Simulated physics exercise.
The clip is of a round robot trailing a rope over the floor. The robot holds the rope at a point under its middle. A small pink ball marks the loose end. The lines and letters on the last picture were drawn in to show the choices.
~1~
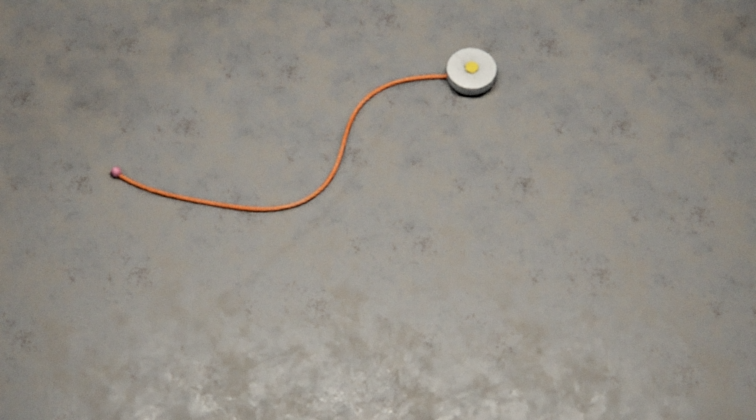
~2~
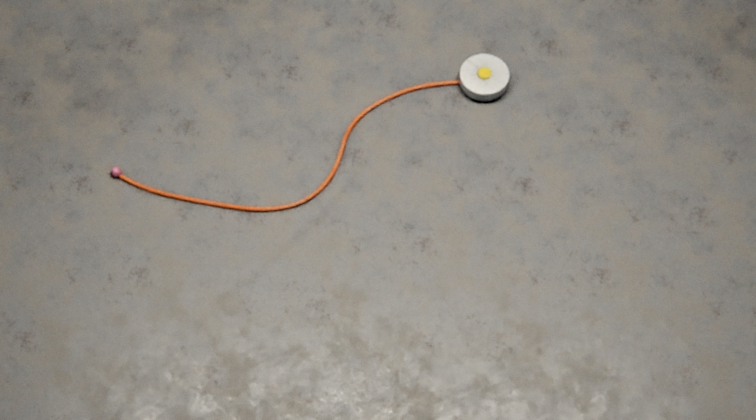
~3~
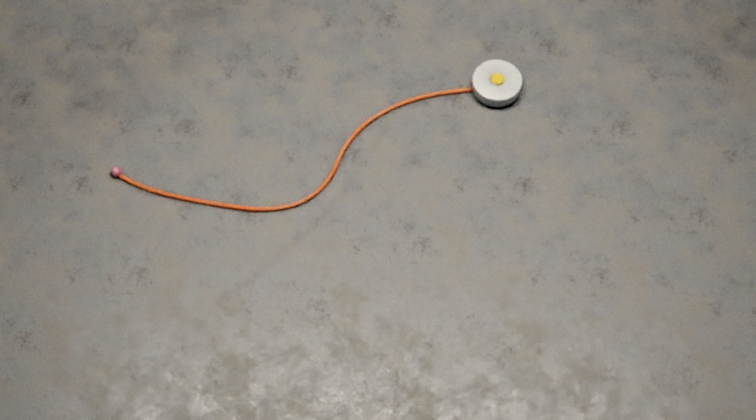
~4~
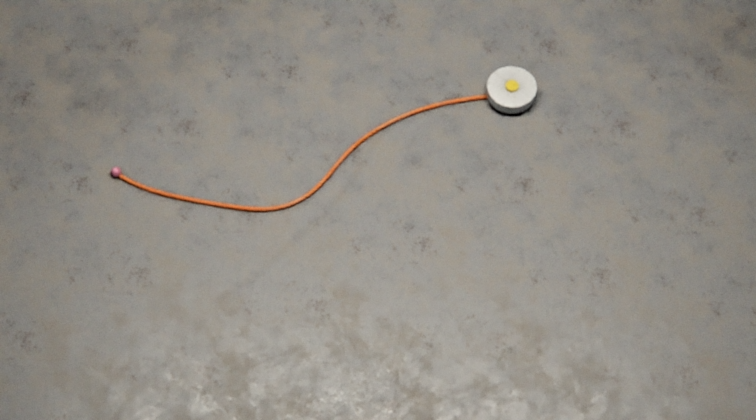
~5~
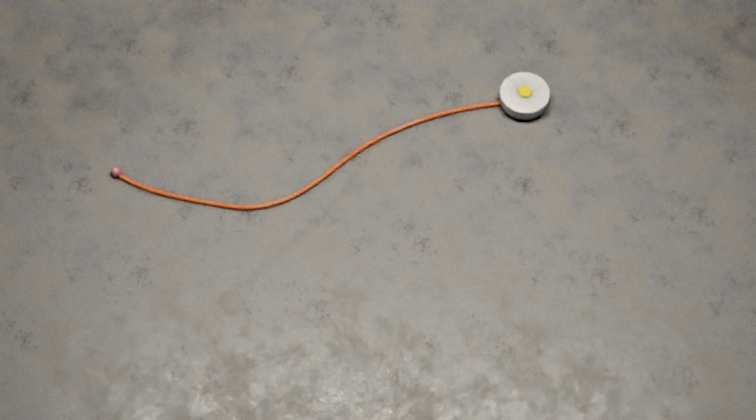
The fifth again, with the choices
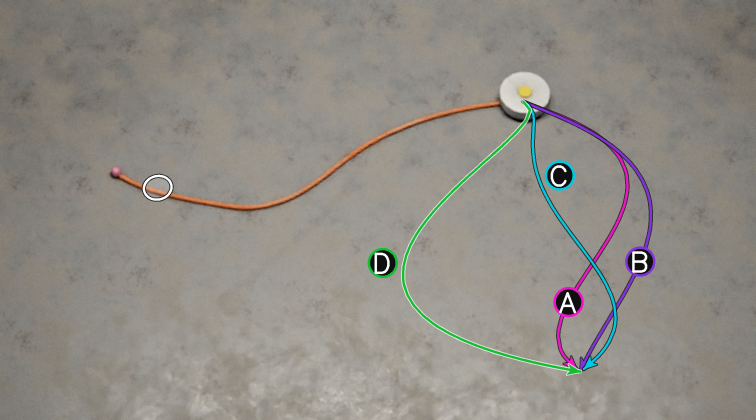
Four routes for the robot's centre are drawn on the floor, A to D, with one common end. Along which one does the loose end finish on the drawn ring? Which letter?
Route D brings it to the ring.
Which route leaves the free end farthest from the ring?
Route B.
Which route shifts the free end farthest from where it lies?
B.
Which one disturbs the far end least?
Route D.
On the copy, A from (523, 102) via (620, 218) to (577, 369); B from (523, 102) via (651, 213) to (581, 372); C from (523, 102) via (570, 233) to (584, 369); D from (523, 102) via (406, 255) to (581, 372); the ring at (158, 188).
On D. First, robot (438, 202), middle of the rope (324, 176), free end (117, 172).
Then, robot (452, 331), middle of the rope (324, 176), free end (117, 172).
Finally, robot (582, 368), middle of the rope (363, 266), free end (157, 187); the free end is on the ring.
By contrast, A leaves the free end at (193, 183); B leaves the free end at (222, 180); C leaves the free end at (188, 188).
